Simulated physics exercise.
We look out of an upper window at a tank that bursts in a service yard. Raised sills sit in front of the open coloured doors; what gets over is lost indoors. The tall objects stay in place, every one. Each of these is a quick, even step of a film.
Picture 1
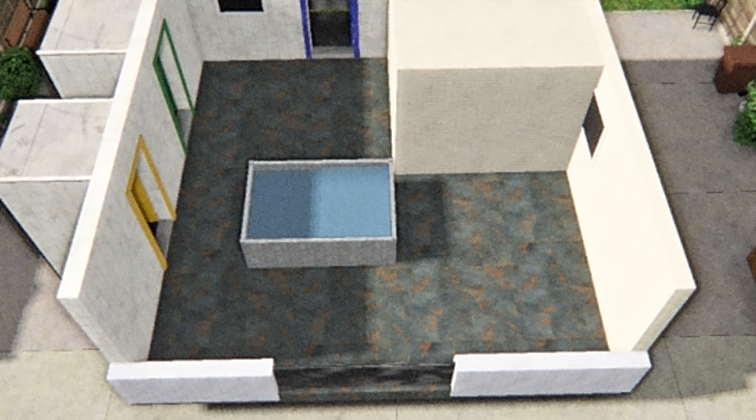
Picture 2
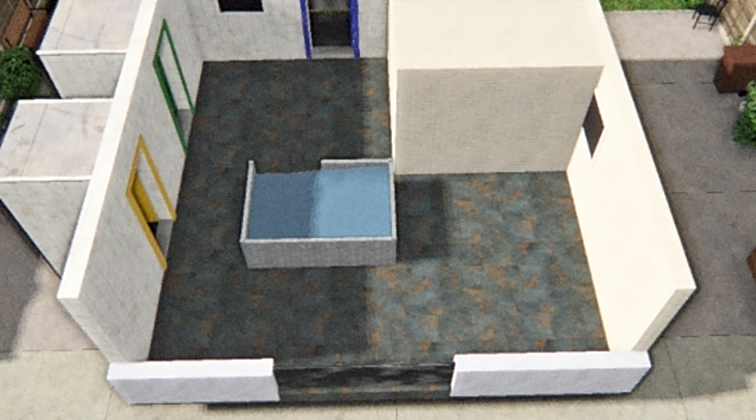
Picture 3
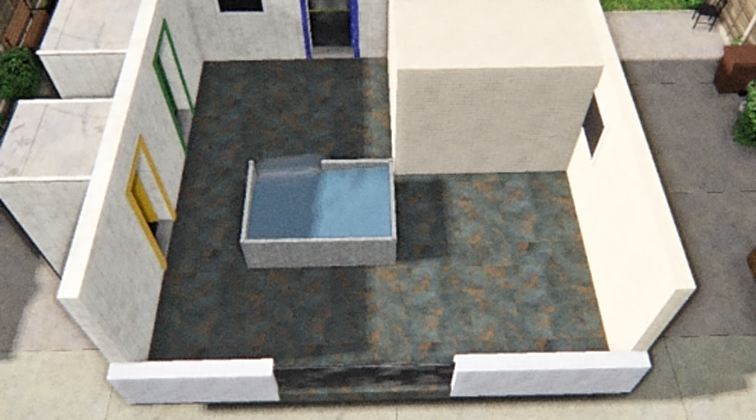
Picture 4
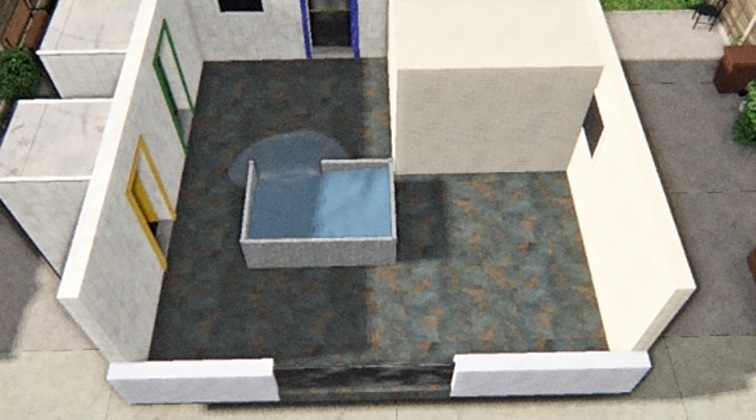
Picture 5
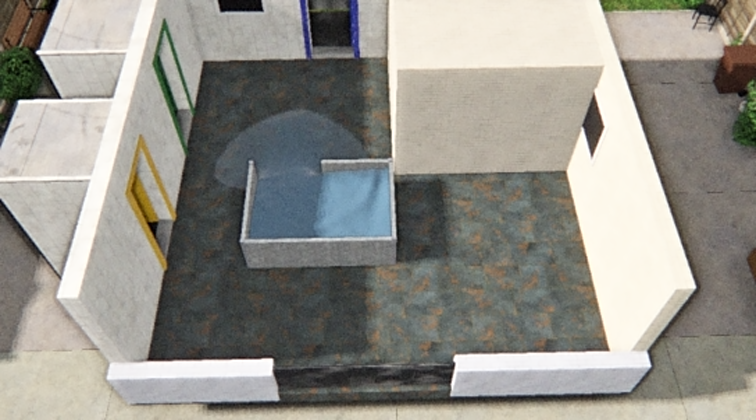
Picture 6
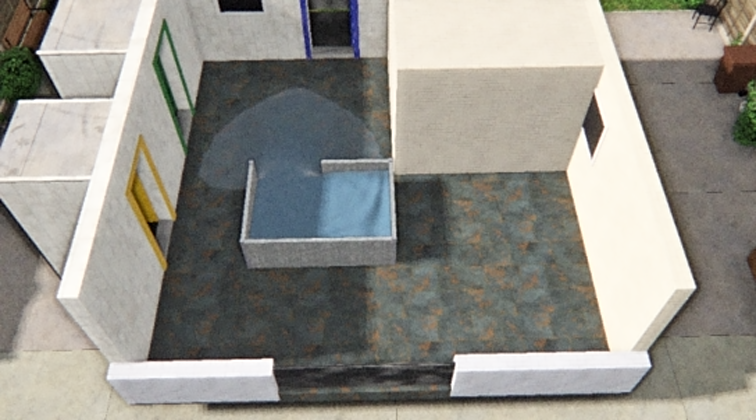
At the start, a rectangular tank of still blue water stands in a walled yard with green, yellow and blue door surrounds. A gap opens in the tank's far side, and water pours out through it, spreading away across the dark floor in a widening, rounded sheet.
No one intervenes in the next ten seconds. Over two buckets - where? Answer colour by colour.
Green door under or at two; blue door over two; yellow door under or at two.
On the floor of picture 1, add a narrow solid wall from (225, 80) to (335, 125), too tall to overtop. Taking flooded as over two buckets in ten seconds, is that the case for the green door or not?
Result - the green one tops the threshold.
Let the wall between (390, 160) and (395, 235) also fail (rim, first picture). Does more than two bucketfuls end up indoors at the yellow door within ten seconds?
In that case the yellow door crosses the line.
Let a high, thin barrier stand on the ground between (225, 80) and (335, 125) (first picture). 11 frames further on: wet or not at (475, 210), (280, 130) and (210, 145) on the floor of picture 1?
Reading the points as listed, I get left untouched, then deluged, then deluged.
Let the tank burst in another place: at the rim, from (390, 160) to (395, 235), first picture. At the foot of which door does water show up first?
The yellow door.
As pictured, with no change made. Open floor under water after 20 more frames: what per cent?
I'd put it at roughly 35 per cent.
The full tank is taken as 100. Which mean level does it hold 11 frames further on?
Roughly 50 percent.
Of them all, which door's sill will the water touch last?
Door: The yellow one.
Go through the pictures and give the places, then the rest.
Still water in the water tank at (320, 202), in the first frame.
The front is at a hidden place, out from the gap on the water tank's far side, in the second frame.
The front is at (319, 158), out from the gap on the water tank's far side, in the third frame.
Water pours out on the water tank's far side and has run to (308, 132), in the fourth frame.
The front is at (306, 112), out from the gap on the water tank's far side, in the fifth frame.
The front is at (289, 91), out from the gap on the water tank's far side, in the sixth frame.
A moment on, water covers 30 % of the floor; the green door wet at the sill, nothing in, the blue door under two buckets in, the yellow door not reached.
Next, water covers 35 % of the floor; the green door wet at the sill, nothing in, the blue door over two buckets in, the yellow door not reached.
Then, water covers 35 % of the floor; the green door wet at the sill, nothing in, the blue door far over two buckets in, the yellow door not reached.
Later, water covers 50 % of the floor; the green door wet at the sill, nothing in, the blue door far over two buckets in, the yellow door wet at the sill, nothing in.
In the end, water covers 65 % of the floor; the green door wet at the sill, nothing in, the blue door far over two buckets in, the yellow door wet at the sill, nothing in.
